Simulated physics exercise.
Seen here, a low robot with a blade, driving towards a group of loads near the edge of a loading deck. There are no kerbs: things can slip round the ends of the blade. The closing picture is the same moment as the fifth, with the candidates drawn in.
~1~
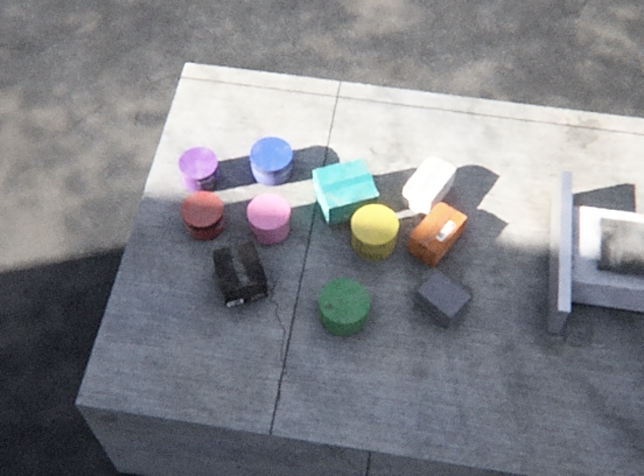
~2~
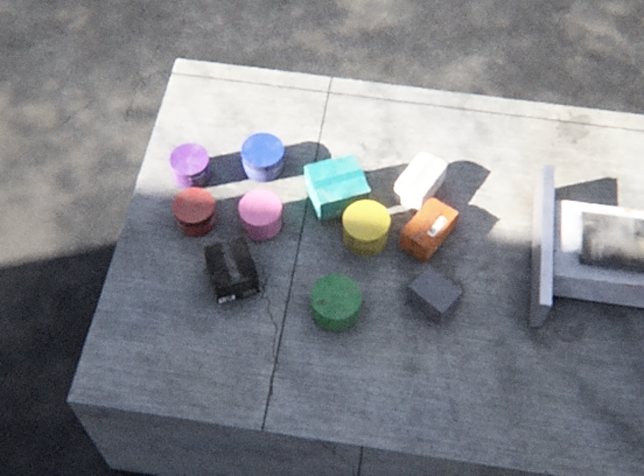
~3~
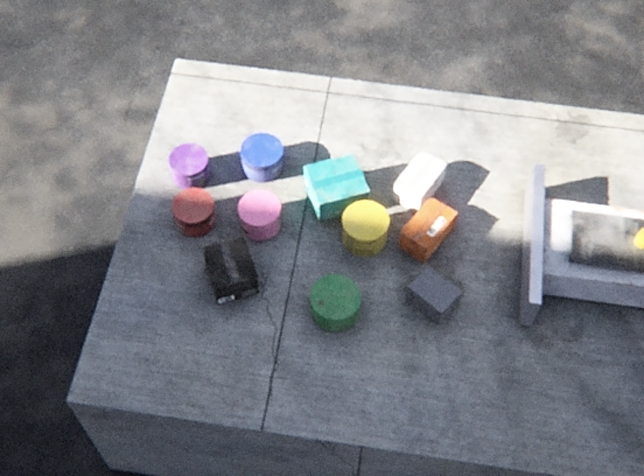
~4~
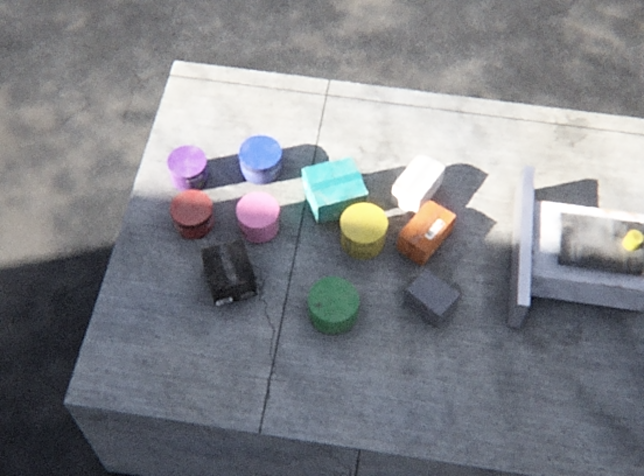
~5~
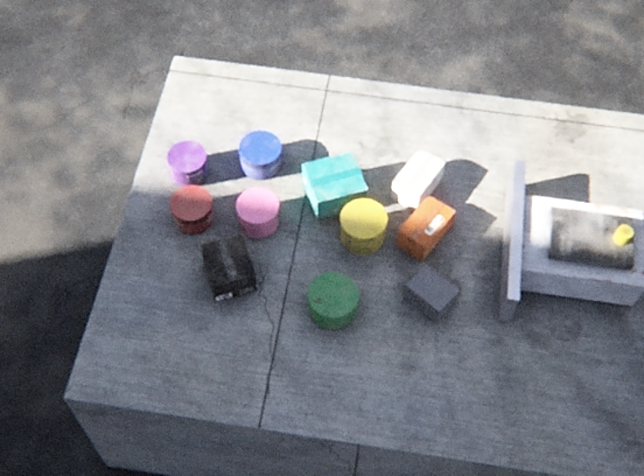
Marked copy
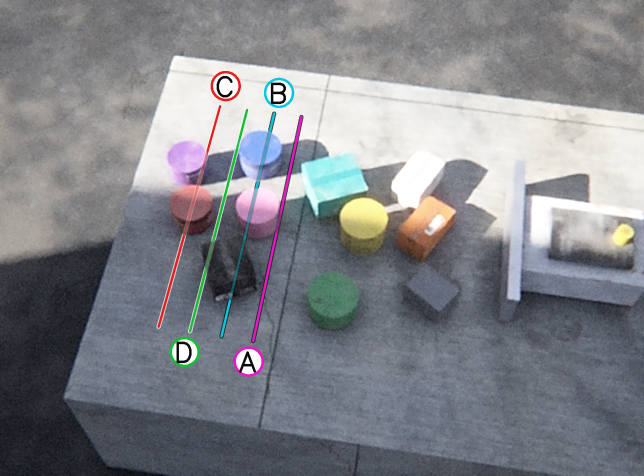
In this clip, a low grey robot with a front blade moves slowly leftward across a concrete deck towards a cluster of colourful round containers and boxes, which stay in place while the view shifts slightly early on.
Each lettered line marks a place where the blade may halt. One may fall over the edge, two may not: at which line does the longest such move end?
At B, and not beyond.
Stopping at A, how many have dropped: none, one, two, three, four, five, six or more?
In all, none.
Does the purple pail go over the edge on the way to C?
Yes.
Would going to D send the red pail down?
By then, yes.
On the marked copy, A at (279, 220); B at (250, 216); C at (192, 208); D at (221, 212).
Taking B. A third of the way, robot (487, 223); white box (398, 179); grey crate (377, 289).
Two thirds of the way, robot (391, 210); red pail (181, 210); blue pail (228, 151).
When it is over, robot (317, 199); red pail (122, 215); purple pail (151, 159); none fallen.
As for the rest, A is within the limit but short; C drops three; D drops three.
